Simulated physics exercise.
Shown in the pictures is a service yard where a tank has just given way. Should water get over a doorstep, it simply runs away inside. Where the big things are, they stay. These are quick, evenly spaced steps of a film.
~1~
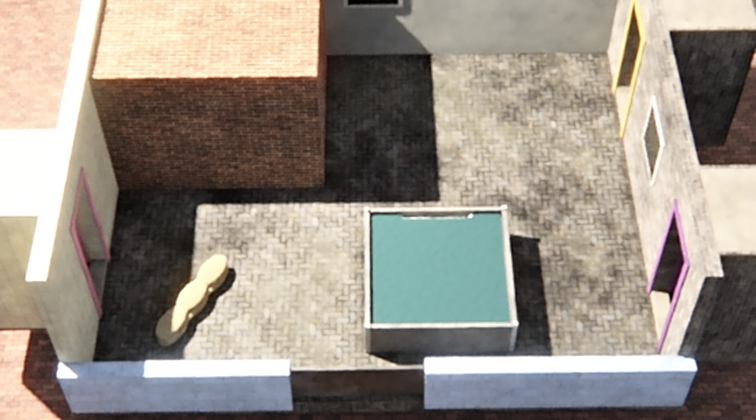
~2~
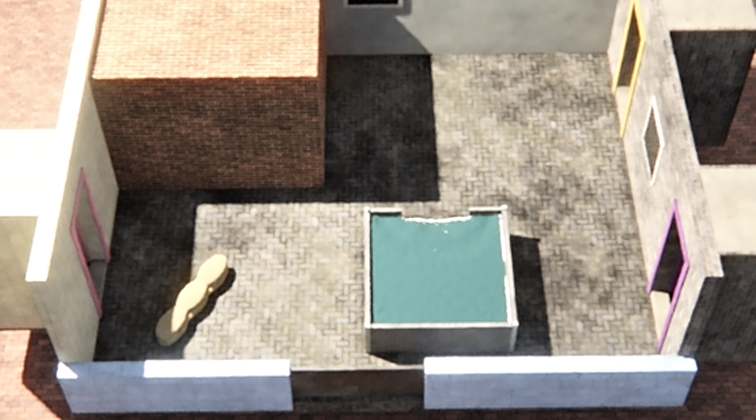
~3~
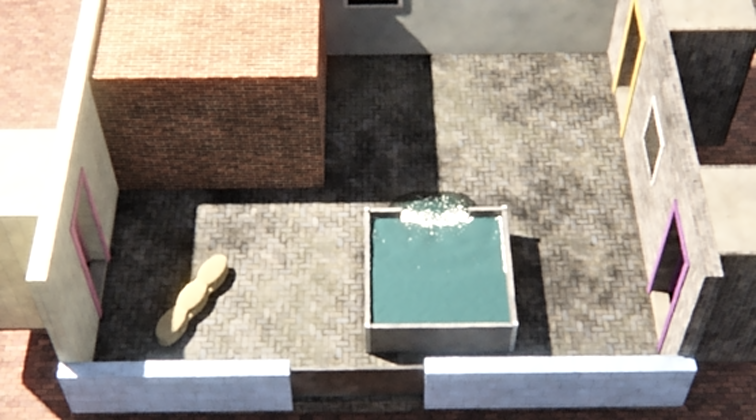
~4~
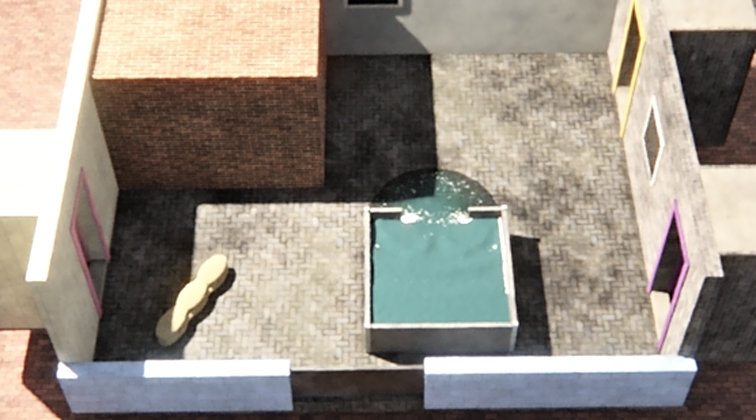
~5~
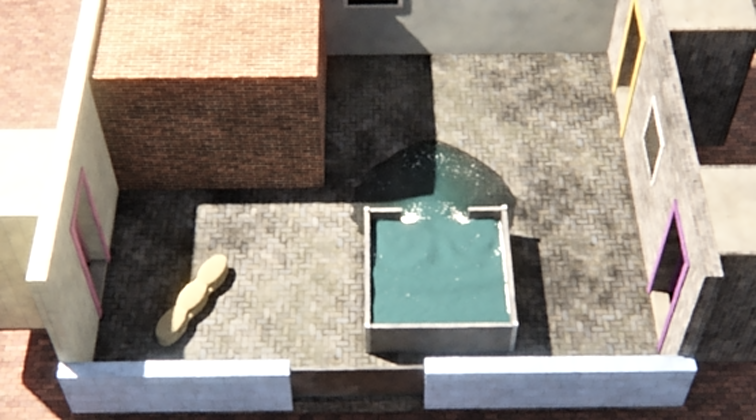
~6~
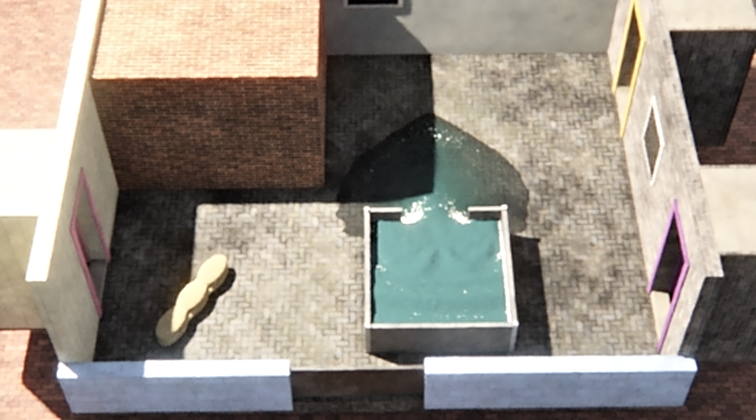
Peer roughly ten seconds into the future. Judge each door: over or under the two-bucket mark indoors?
My call: Pink door, under; yellow door, under; purple door, under.
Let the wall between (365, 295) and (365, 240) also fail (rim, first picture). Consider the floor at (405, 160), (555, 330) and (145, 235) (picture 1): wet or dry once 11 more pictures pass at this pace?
Untouched, untouched, soaked.
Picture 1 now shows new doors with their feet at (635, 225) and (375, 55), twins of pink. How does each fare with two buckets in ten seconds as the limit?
In that order: Lets less in, is over.
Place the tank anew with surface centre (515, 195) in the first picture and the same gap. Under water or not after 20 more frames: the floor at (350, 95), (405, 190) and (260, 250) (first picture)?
I'd say swamped for the first, still dry for the second and still dry for the third.
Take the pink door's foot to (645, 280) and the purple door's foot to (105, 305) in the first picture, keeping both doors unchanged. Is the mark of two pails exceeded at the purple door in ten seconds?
Well, the purple door comes in low.
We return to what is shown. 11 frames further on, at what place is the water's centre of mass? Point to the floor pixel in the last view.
Somewhere around (434, 215) in the last view.
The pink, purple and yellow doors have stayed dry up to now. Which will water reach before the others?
I'd say the yellow-painted one.
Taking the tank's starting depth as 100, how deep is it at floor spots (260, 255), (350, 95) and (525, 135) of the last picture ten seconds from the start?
About 2, 12 and 12 percent, in that order.
A moment on, water covers 25 % of the floor; the pink door not reached, the yellow door not reached, the purple door not reached.
Next, water covers 35 % of the floor; the pink door not reached, the yellow door not reached, the purple door not reached.
Then, water covers 40 % of the floor; the pink door not reached, the yellow door wet at the sill, nothing in, the purple door not reached.
Later, water covers 55 % of the floor; the pink door not reached, the yellow door wet at the sill, nothing in, the purple door not reached.
In the end, water covers 75 % of the floor; the pink door not reached, the yellow door wet at the sill, nothing in, the purple door wet at the sill, nothing in.
